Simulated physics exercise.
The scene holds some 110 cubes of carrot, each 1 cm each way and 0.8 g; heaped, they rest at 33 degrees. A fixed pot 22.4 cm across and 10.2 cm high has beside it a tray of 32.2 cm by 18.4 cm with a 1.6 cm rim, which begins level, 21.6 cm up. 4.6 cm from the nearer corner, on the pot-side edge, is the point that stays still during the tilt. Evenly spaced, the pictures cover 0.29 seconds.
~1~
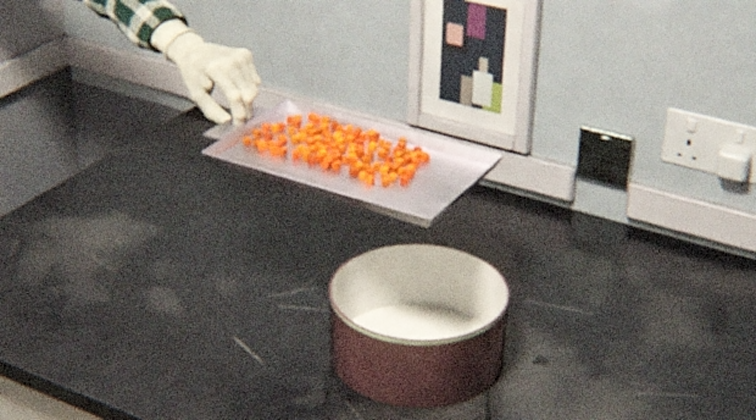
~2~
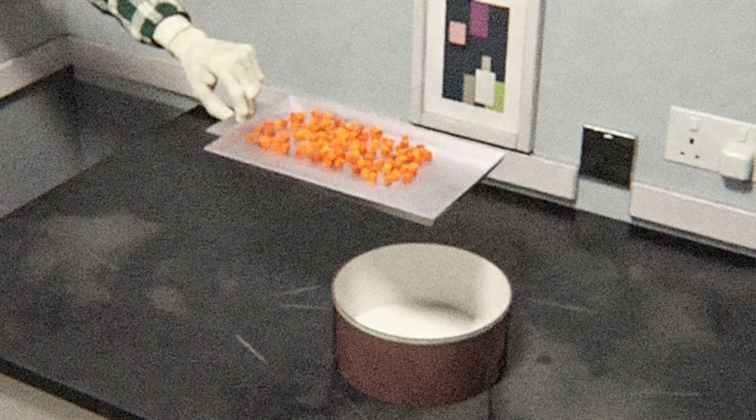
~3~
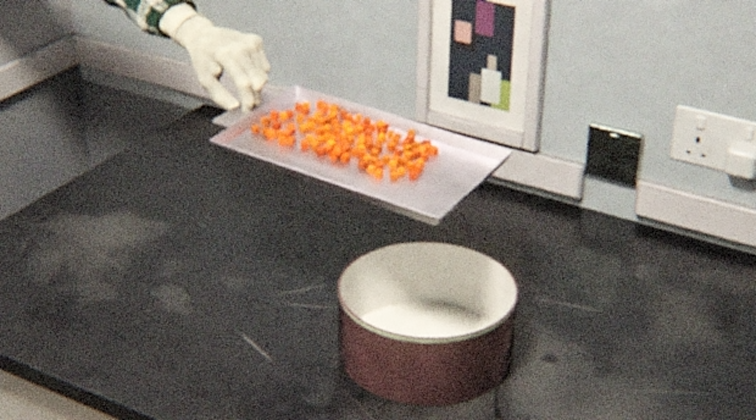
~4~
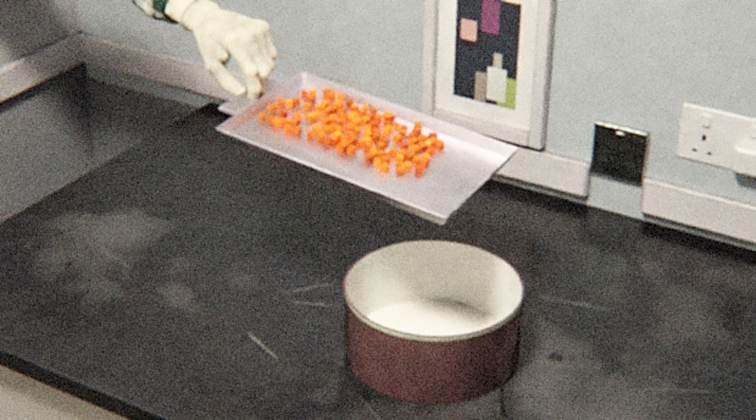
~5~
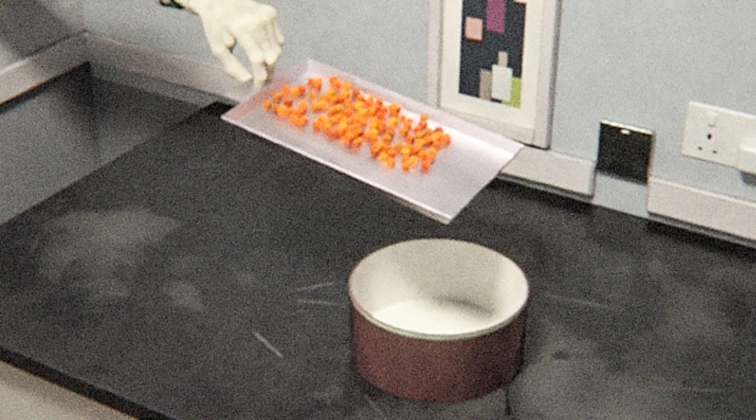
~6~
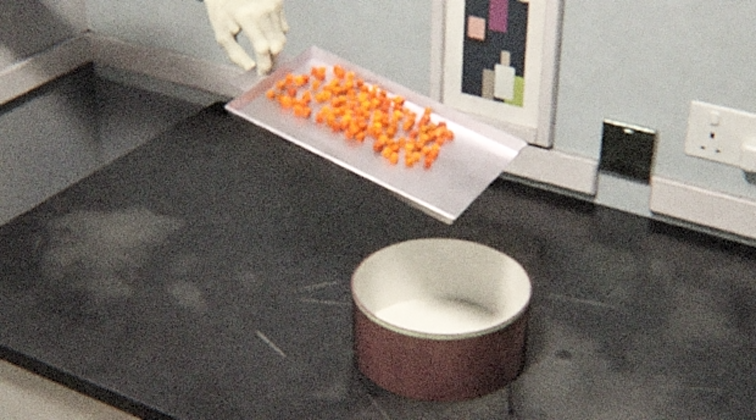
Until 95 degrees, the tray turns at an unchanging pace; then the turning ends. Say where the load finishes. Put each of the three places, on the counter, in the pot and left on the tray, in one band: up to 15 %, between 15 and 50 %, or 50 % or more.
Counter: Between 15 and 50 %; pot: 50 % or more; tray: Up to 15 %.
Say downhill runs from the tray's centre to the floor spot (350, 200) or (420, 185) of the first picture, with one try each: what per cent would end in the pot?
First try: About 70 percent; second try: About 35 percent.
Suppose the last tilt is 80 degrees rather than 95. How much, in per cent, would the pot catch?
In that case some 55 per cent.
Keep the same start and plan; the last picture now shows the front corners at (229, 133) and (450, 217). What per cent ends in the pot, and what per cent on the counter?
Pot: 70, counter: 30.
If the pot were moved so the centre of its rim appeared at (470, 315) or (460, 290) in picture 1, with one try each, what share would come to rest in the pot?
Near 95 and 80 percent, one try each.
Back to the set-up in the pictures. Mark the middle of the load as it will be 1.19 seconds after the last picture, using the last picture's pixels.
Approximately (488, 378) in the final picture.
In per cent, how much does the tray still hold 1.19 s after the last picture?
About 15 per cent.
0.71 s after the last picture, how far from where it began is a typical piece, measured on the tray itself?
By then it sits near 17 cm from where it began.
Then, 0.71 s after the last picture, tilt 51 degrees; the tray holds 90 %, the pot 0 %.
Then, 1.19 s after the last picture, tilt 77 degrees; the tray holds 15 %, the pot 40 %.
Then, 1.73 s after the last picture, tilt 95 degrees; the tray holds 0 %, the pot 60 %.
In the end, counter 45 %, pot 55 %, tray 0 %.
